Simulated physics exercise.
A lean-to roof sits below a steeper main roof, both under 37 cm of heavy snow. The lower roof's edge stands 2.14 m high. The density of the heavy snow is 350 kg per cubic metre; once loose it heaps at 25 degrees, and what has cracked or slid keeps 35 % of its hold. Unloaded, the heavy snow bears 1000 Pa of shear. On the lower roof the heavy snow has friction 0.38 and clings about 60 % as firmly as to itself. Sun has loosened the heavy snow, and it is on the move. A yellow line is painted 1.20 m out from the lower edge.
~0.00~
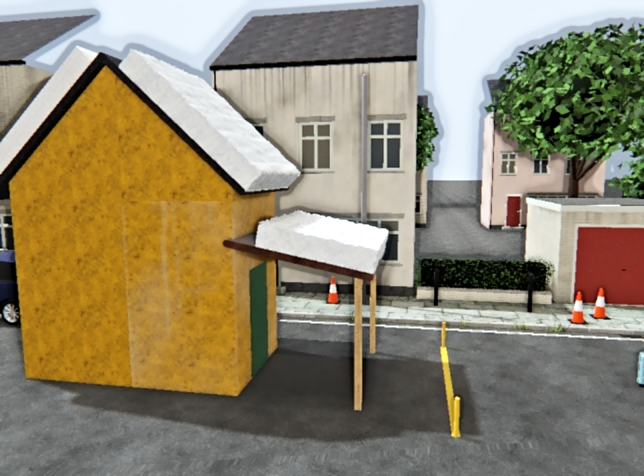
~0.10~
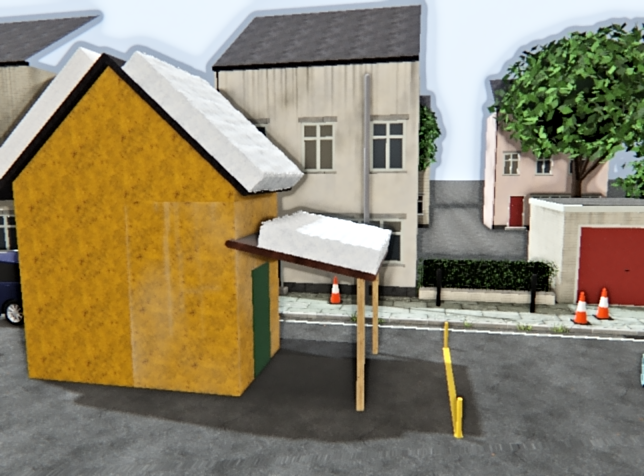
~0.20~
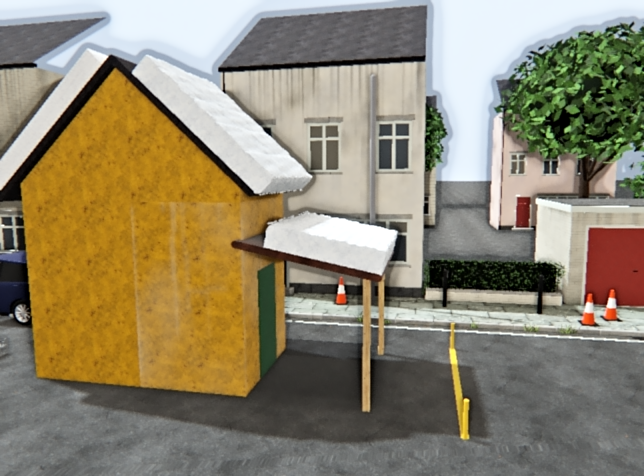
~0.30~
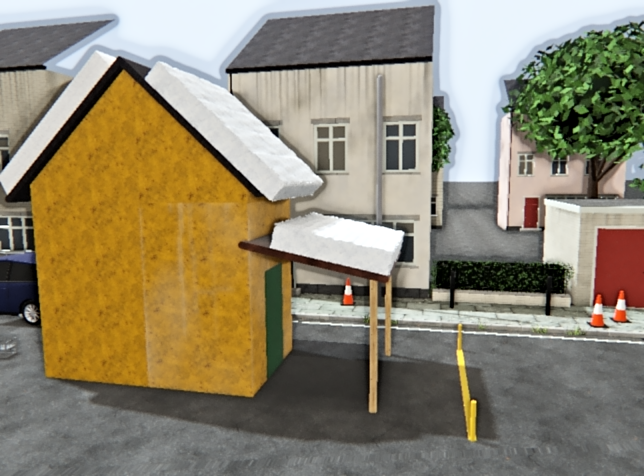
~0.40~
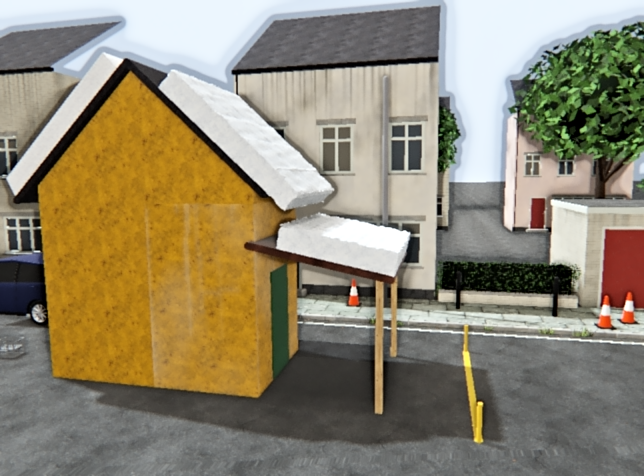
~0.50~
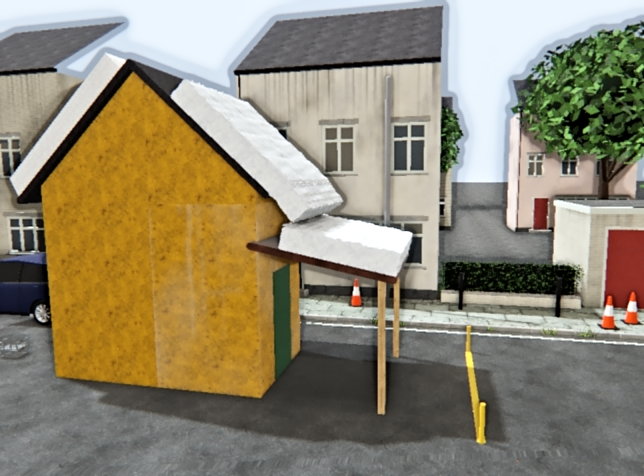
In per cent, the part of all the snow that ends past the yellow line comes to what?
Expect roughly 9 %.
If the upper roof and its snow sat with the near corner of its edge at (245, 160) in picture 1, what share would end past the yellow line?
It would be near 30 %.
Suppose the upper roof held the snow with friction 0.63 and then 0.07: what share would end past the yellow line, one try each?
In turn about 0 %, 16 %.
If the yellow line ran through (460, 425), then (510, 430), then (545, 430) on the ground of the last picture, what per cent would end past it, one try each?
In that order: 14 %, 4 %, 1 %.
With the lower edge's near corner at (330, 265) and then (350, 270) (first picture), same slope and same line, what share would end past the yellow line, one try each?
In that order: 30 %, 18 %.
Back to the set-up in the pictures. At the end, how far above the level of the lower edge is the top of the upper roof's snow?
Roughly 1.1 m.
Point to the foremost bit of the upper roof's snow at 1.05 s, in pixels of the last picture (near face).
At about (384, 231).
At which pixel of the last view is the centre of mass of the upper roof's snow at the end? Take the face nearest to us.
At about (379, 303).
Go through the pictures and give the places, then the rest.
The first frame shows foremost bit of the heavy snow at (246, 171).
The second frame shows foremost bit of the heavy snow at (250, 172), its middle shifted 2.2 cm.
The third frame shows foremost bit of the heavy snow at (259, 176), its middle shifted 9.1 cm, 3 % of it past the upper edge, in one piece.
The fourth frame shows foremost bit of the heavy snow at (271, 177), its middle shifted 20 cm, 8 % of it past the upper edge, in one piece.
The fifth frame shows foremost bit of the heavy snow at (284, 178), its middle shifted 37 cm, 14 % of it past the upper edge, in one piece.
The sixth frame shows foremost bit of the heavy snow at (296, 199), its middle shifted 58 cm, 22 % of it past the upper edge, cracking.
After 1.05 s, none is below the lower edge and 0 % is past the line.
After 1.70 s, 7 % is below the lower edge and 0 % is past the line.
After 2.35 s, 29 % is below the lower edge and 7 % is past the line.
After 3.00 s, 35 % is below the lower edge and 9 % is past the line.
After 3.60 s, 35 % is below the lower edge and 9 % is past the line.
